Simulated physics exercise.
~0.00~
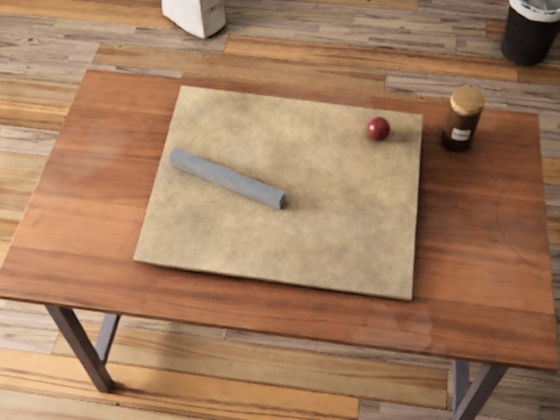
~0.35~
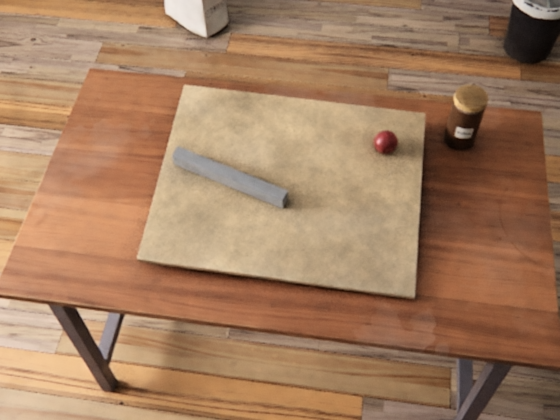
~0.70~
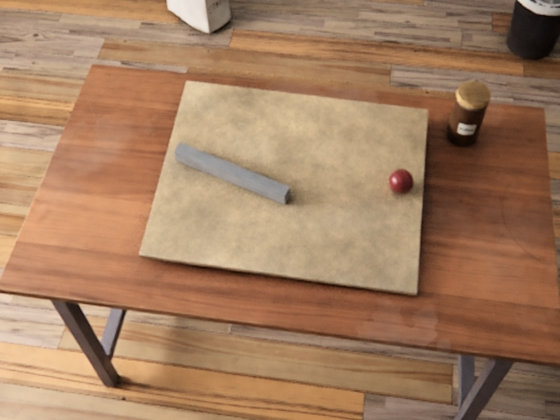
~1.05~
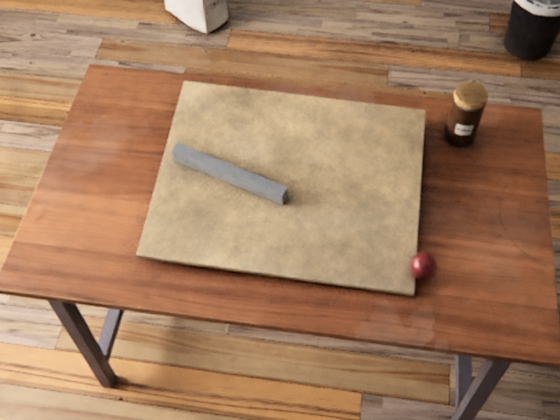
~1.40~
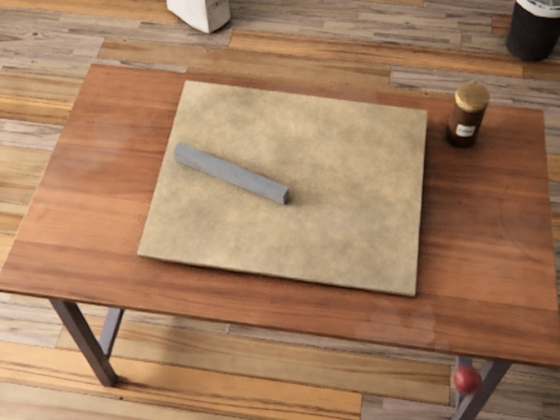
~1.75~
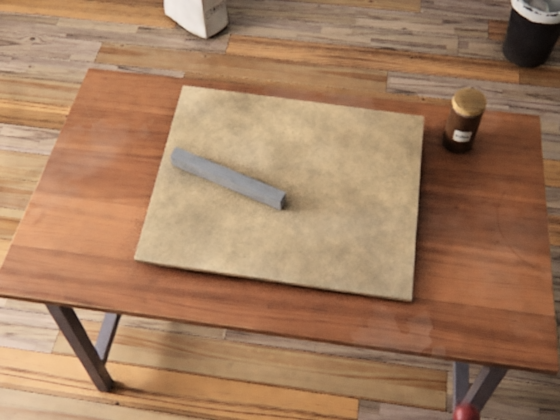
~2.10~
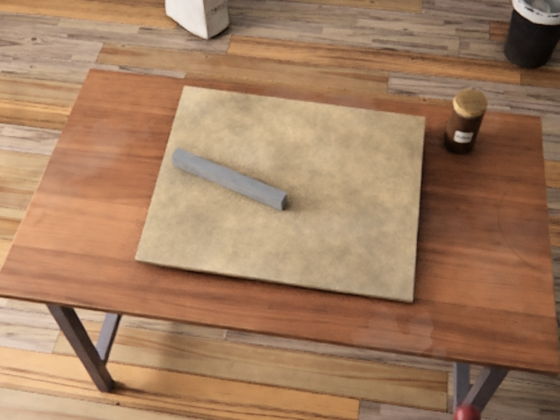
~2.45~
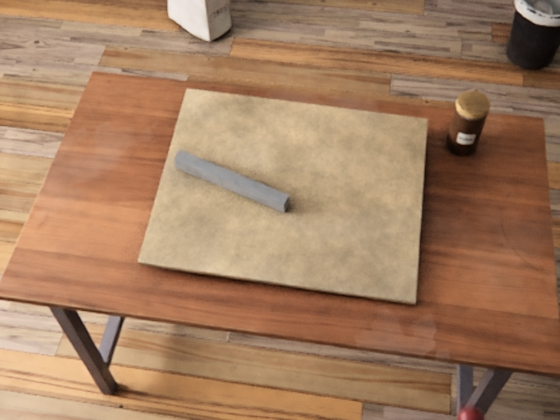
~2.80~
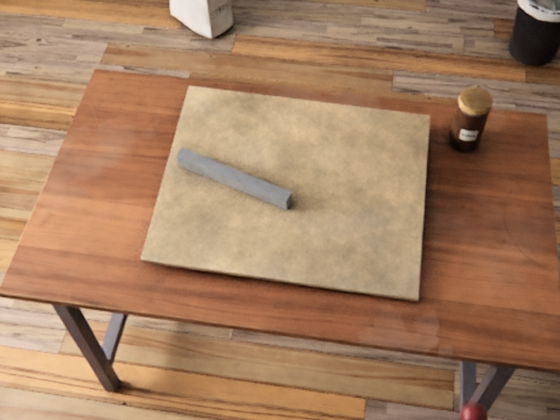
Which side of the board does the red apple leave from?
The red apple leaves over the right edge of the board, close to the near corner.
